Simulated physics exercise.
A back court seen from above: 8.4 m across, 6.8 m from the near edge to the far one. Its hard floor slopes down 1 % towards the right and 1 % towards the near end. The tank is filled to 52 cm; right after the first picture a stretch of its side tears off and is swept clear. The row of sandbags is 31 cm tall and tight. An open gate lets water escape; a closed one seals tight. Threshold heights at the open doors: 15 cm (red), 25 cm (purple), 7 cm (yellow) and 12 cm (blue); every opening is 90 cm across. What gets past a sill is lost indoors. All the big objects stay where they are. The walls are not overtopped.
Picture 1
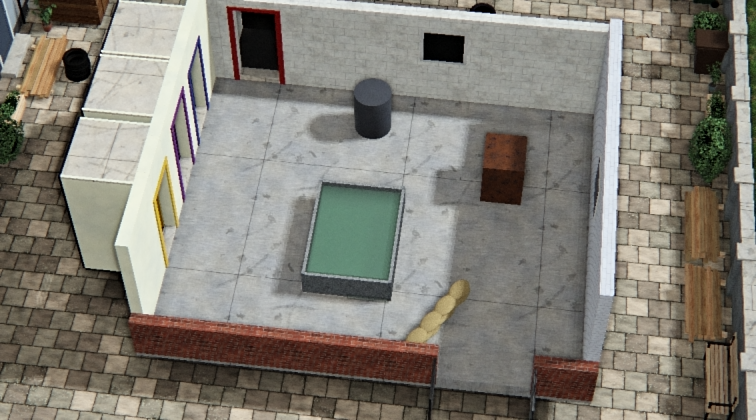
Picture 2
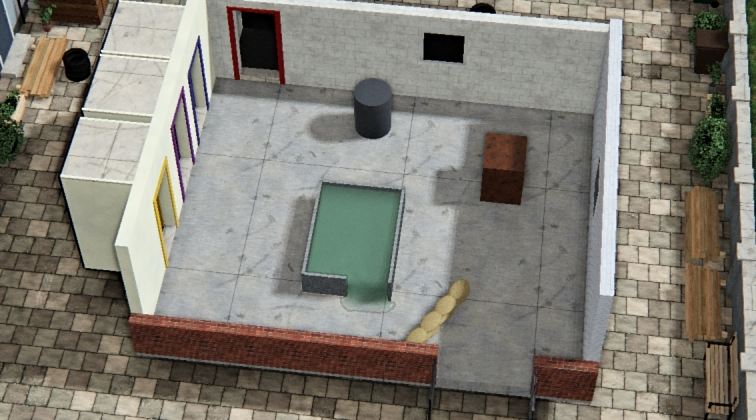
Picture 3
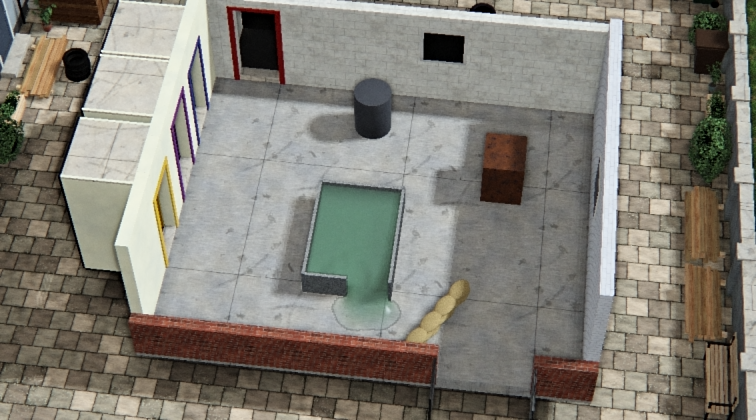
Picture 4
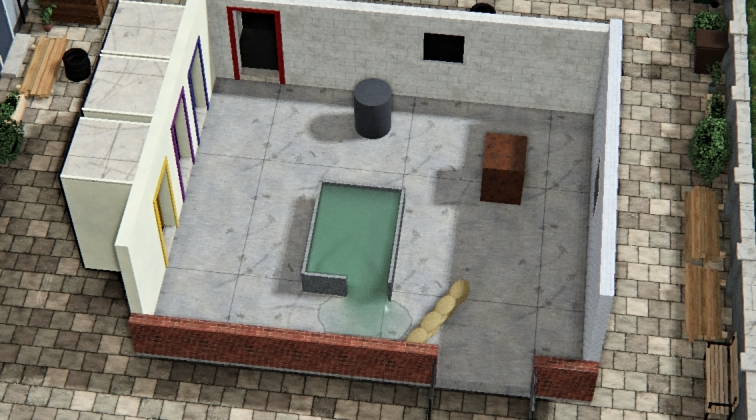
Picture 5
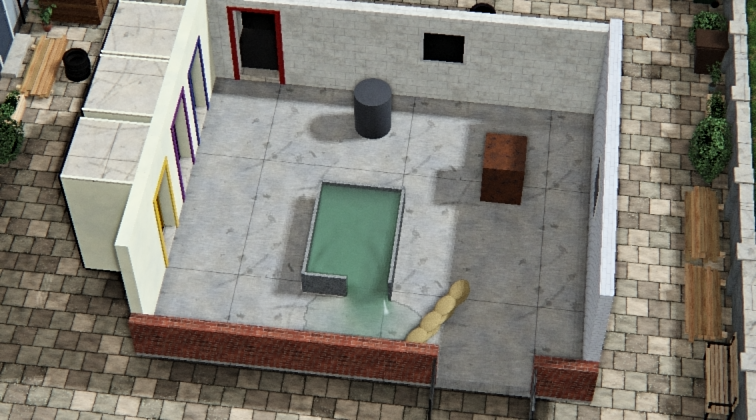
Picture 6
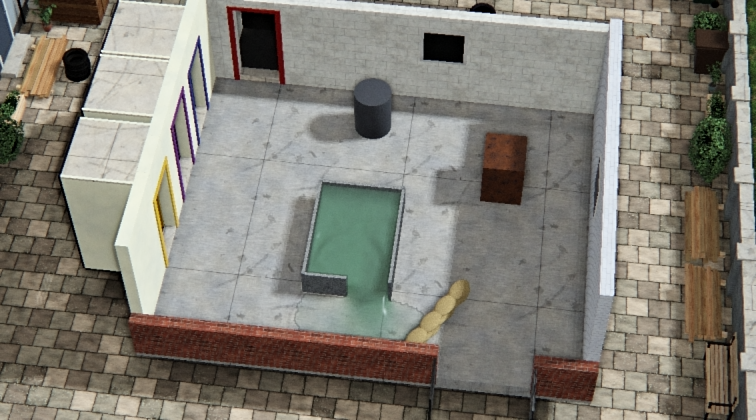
Green water pours from a gap in the tank's near side and spreads across the floor.
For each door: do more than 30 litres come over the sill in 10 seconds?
The water let in: At the red door it stays under the limit; at the purple door it stays under the limit; at the yellow door it stays under the limit; at the blue door it keeps below the limit.
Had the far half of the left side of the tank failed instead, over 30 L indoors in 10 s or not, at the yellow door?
Then: Yellow over.
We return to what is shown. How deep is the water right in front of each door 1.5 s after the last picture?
In cm: Red 0, purple 0, yellow 0, blue 0.
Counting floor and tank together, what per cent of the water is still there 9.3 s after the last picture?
Roughly 98 in a hundred.
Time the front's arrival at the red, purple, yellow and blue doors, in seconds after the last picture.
Red 7.0 s, purple 3.6 s, yellow 2.8 s, blue 5.0 s.
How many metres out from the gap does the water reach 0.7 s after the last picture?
Roughly 2.8 m.
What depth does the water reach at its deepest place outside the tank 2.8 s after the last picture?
Up to some 26 cm.
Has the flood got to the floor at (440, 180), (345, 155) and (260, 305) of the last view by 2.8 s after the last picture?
In turn: Still dry, dry, flooded.
Then, 0.7 s after the last picture water covers 5 % of the floor and is deepest (38 cm) near (389, 353); red door not reached, purple door not reached, yellow door not reached, blue door not reached.
Then, 1.5 s after the last picture water covers 20 % of the floor and is deepest (36 cm) near (371, 351); red door not reached, purple door not reached, yellow door not reached, blue door not reached.
Then, 2.8 s after the last picture water covers 35 % of the floor and is deepest (26 cm) near (370, 359); red door not reached, purple door not reached, yellow door 5 cm at the sill, 0 L in, blue door not reached.
Then, 5.3 s after the last picture water covers 55 % of the floor and is deepest (20 cm) near (379, 360); red door not reached, purple door 4 cm at the sill, 0 L in, yellow door 7 cm at the sill, 3 L in, blue door 2 cm at the sill, 0 L in.
Then, 9.3 s after the last picture water covers 90 % of the floor and is deepest (12 cm) near (370, 359); red door 3 cm at the sill, 0 L in, purple door 3 cm at the sill, 0 L in, yellow door 4 cm at the sill, 3 L in, blue door 2 cm at the sill, 0 L in.
